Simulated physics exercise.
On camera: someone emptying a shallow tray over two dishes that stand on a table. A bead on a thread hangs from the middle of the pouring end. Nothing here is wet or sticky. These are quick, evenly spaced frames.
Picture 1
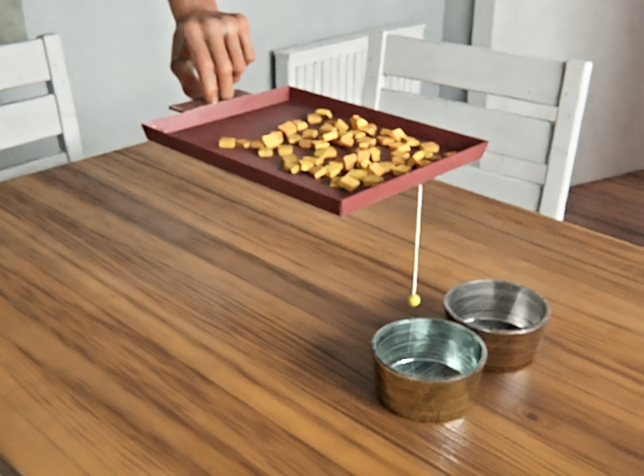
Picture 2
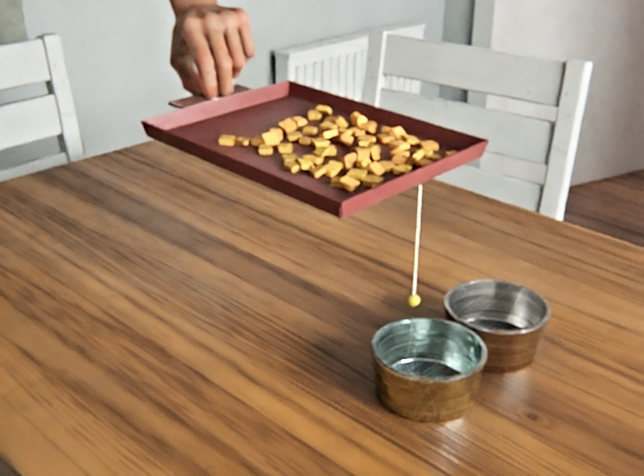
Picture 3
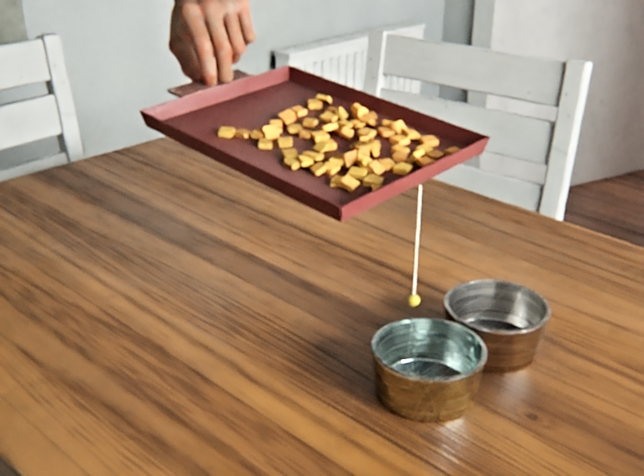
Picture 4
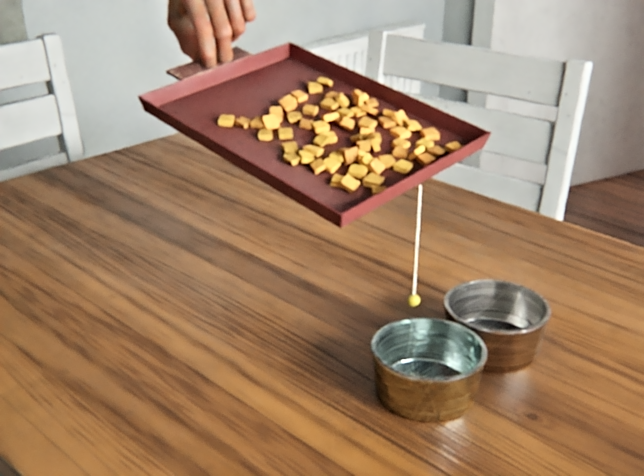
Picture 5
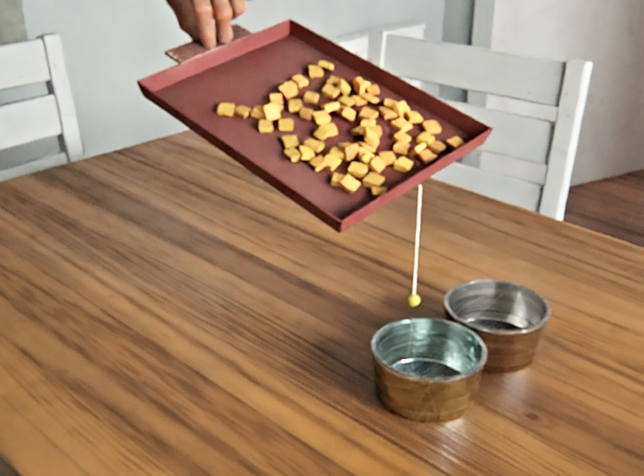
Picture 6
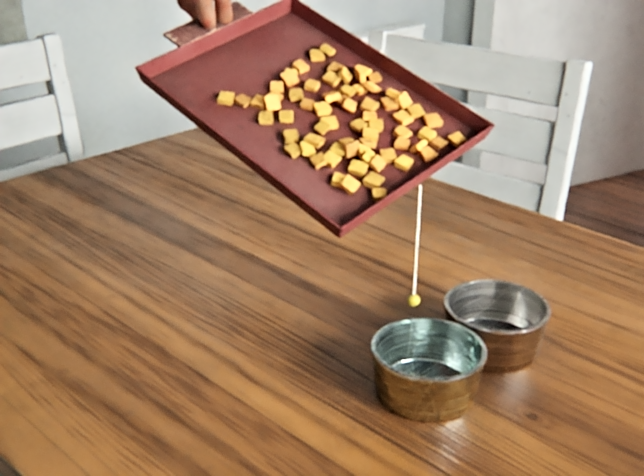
At a wooden table, a hand raised the back of a red tray of small yellow cubes, tilting it more and more toward its front left corner, while two round metal dishes stood still below.
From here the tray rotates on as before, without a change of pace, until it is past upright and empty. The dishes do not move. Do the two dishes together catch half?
They take only the smaller part between them.
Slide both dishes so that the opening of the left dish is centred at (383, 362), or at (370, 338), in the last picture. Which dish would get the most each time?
First the left-hand dish, then the left dish.
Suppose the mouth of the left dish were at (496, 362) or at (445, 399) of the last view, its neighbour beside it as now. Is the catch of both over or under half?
At the first place less than half, at the second not half.
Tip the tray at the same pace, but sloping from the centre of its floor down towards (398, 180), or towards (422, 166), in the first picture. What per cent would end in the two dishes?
Near 80 % and 70 %.
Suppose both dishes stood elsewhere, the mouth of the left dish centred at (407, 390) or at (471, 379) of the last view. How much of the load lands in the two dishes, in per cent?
About 10 and 0 per cent.
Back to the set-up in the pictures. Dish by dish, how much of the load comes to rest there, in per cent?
Left dish: 20 %, right dish: 0 %.
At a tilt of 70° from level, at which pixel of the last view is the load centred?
Near (356, 191).
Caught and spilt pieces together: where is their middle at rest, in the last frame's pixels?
Near (354, 393).
Shortly afterwards, tray tipped steeply; all but a few on the tray; a little in the air.
Next, tray tipped past a quarter turn; a little on the tray; near a quarter in the left dish; near half outside both; near a quarter in the air.
Some moments later, tray tipped past a quarter turn; near a quarter in the left dish; the bulk outside both.
In the end, tray tipped past a quarter turn; near a quarter in the left dish; none at all in the right dish; the bulk outside both.
